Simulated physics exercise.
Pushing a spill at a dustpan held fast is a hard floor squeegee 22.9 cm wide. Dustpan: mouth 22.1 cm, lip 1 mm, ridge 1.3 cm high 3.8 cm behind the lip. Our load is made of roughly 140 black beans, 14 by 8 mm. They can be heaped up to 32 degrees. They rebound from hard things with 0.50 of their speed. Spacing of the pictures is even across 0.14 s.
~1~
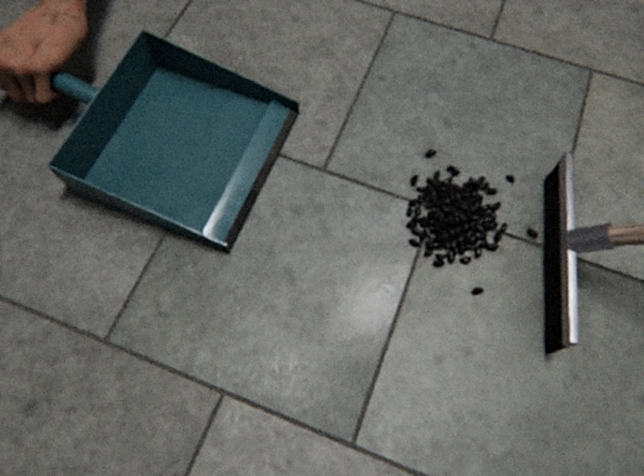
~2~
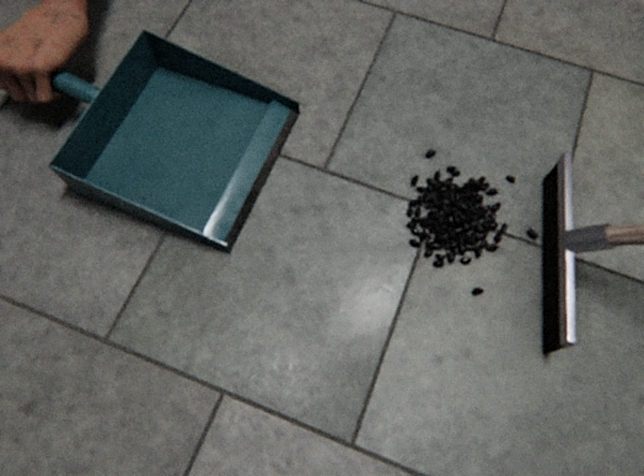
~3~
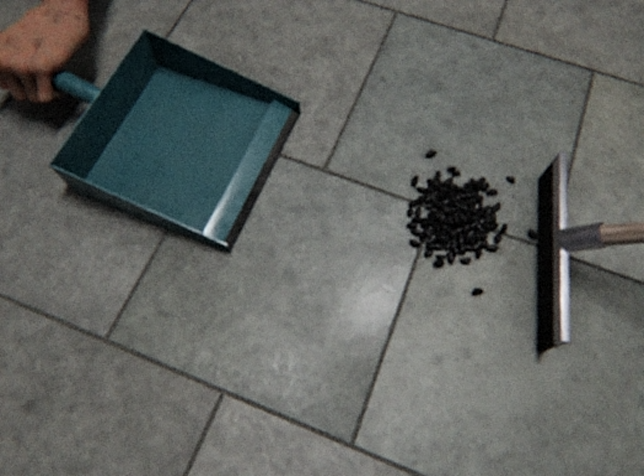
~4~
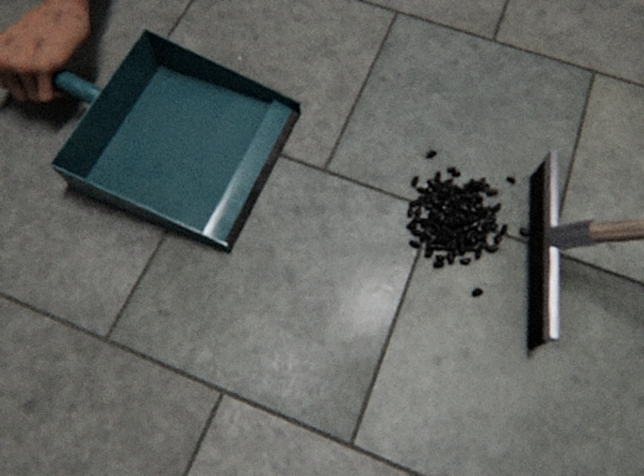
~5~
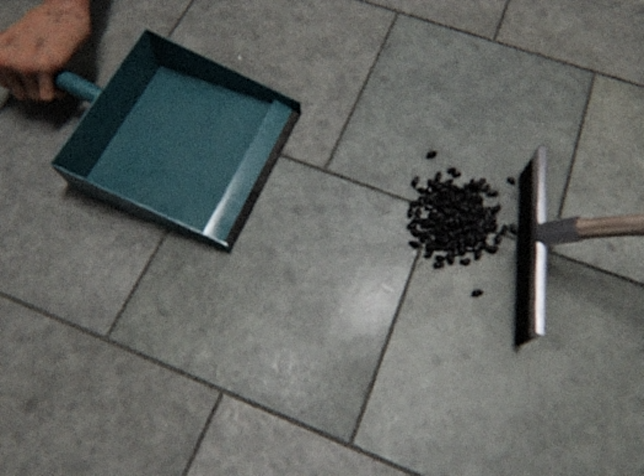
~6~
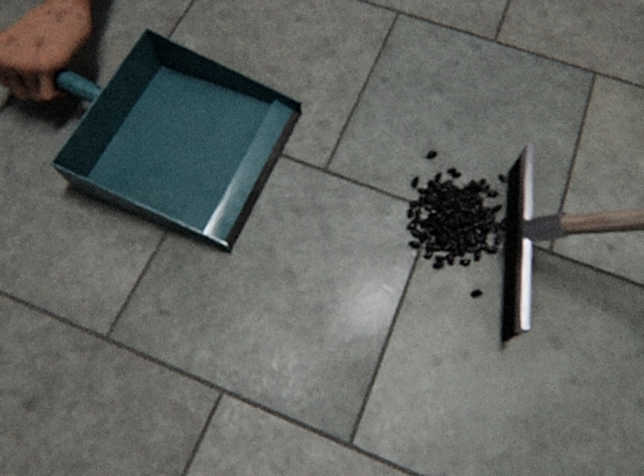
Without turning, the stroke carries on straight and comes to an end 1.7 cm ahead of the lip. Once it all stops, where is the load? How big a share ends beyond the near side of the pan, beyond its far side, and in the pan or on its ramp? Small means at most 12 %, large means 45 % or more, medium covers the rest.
Shares: Near side - small; far side - small; pan - medium.
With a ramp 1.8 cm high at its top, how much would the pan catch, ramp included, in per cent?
Near 20 per cent, then.
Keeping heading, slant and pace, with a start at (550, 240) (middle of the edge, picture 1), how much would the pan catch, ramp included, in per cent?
About 15 per cent.
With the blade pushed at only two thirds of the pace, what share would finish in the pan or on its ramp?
Share: Near 20 %.
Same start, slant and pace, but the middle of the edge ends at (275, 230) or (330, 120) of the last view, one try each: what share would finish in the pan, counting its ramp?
Roughly 30 per cent for the first try and 5 per cent for the second.
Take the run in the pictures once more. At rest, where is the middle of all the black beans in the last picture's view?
I'd put it at about (278, 168).
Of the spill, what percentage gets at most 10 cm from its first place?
Around 0 in a hundred.
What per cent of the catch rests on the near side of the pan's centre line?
Around 10 percent.
Then, 0.25 s after the last picture, middle of the blade 18 cm from the lip; 0 % over the lip, far side 5 %, near side 0 %.
Then, 0.42 s after the last picture, middle of the blade 9 cm from the lip; 0 % over the lip, far side 5 %, near side 0 %.
Then, 0.71 s after the last picture, middle of the blade 4 cm from the lip; 25 % over the lip, far side 5 %, near side 5 %.
In the end, near side 5 %, far side 5 %, pan 25 %, in front of the lip or behind the blade 70 %.
